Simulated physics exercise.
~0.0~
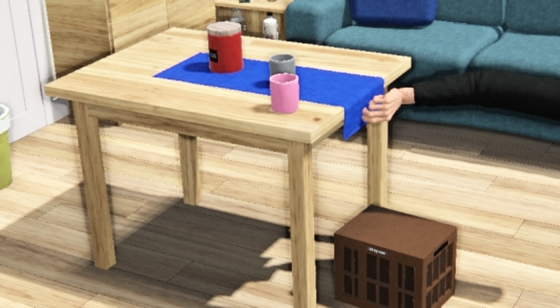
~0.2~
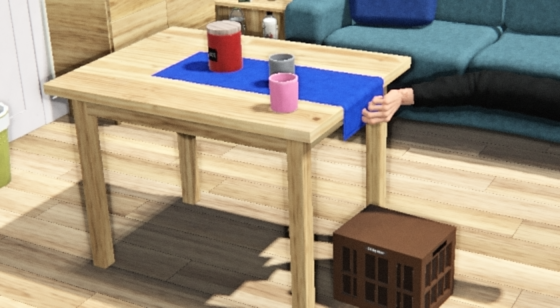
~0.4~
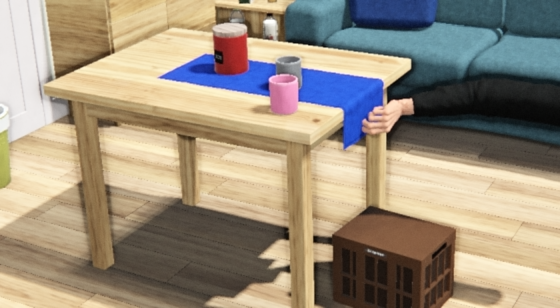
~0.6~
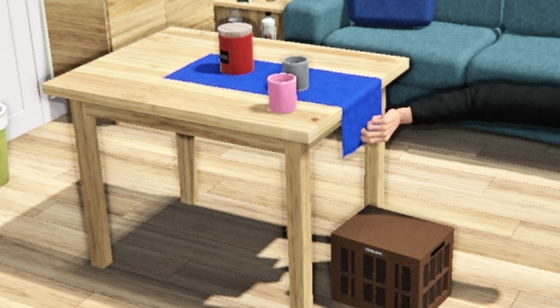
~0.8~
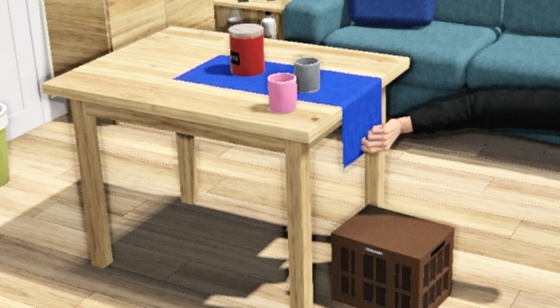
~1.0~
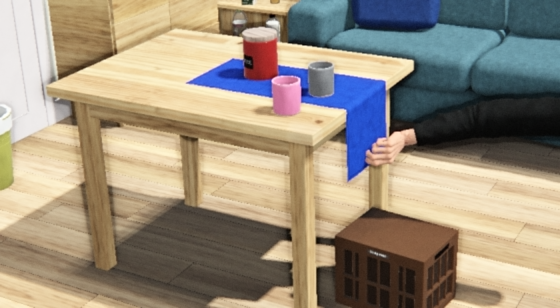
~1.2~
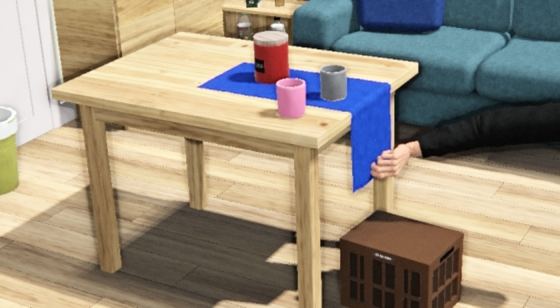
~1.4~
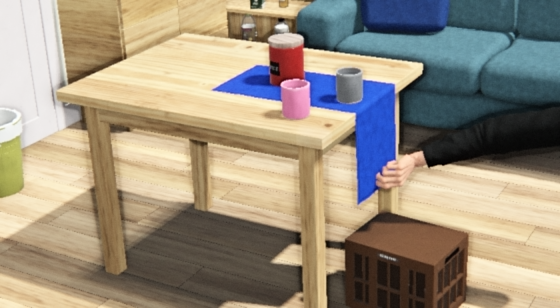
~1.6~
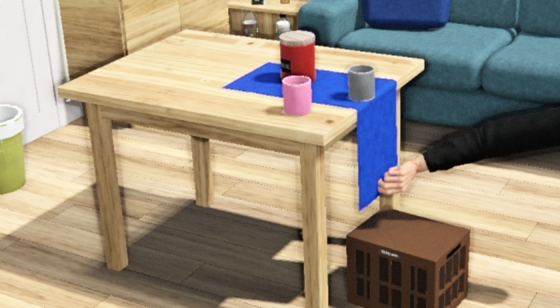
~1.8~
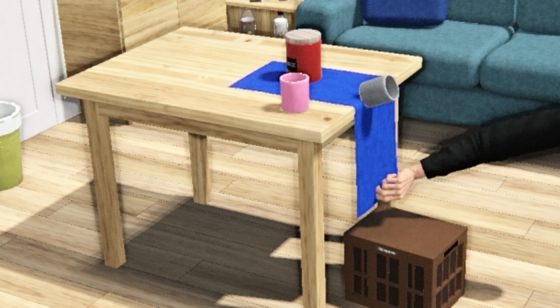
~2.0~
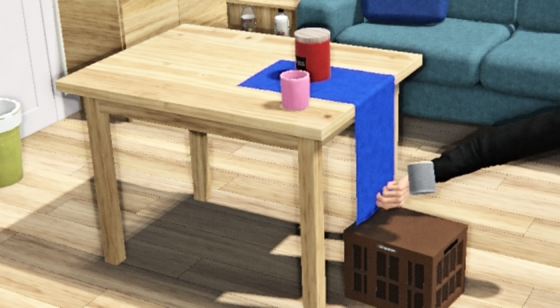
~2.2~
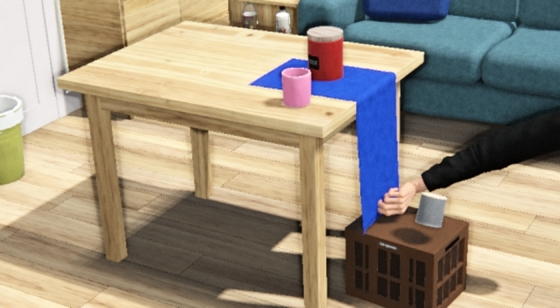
At the start, a wooden table holds a red canister, a grey mug and a pink mug, while a hand at the right grips the hanging end of a blue scarf. The hand draws the scarf downward, and the canister and grey mug ride along with it toward the right edge. The pink mug stays where it is as the cloth slides. The grey mug reaches the edge, tips over and falls past the hand. Finally, it rests on the brown crate beside the lowered hem, while the canister stands upright on the table near the pink mug.
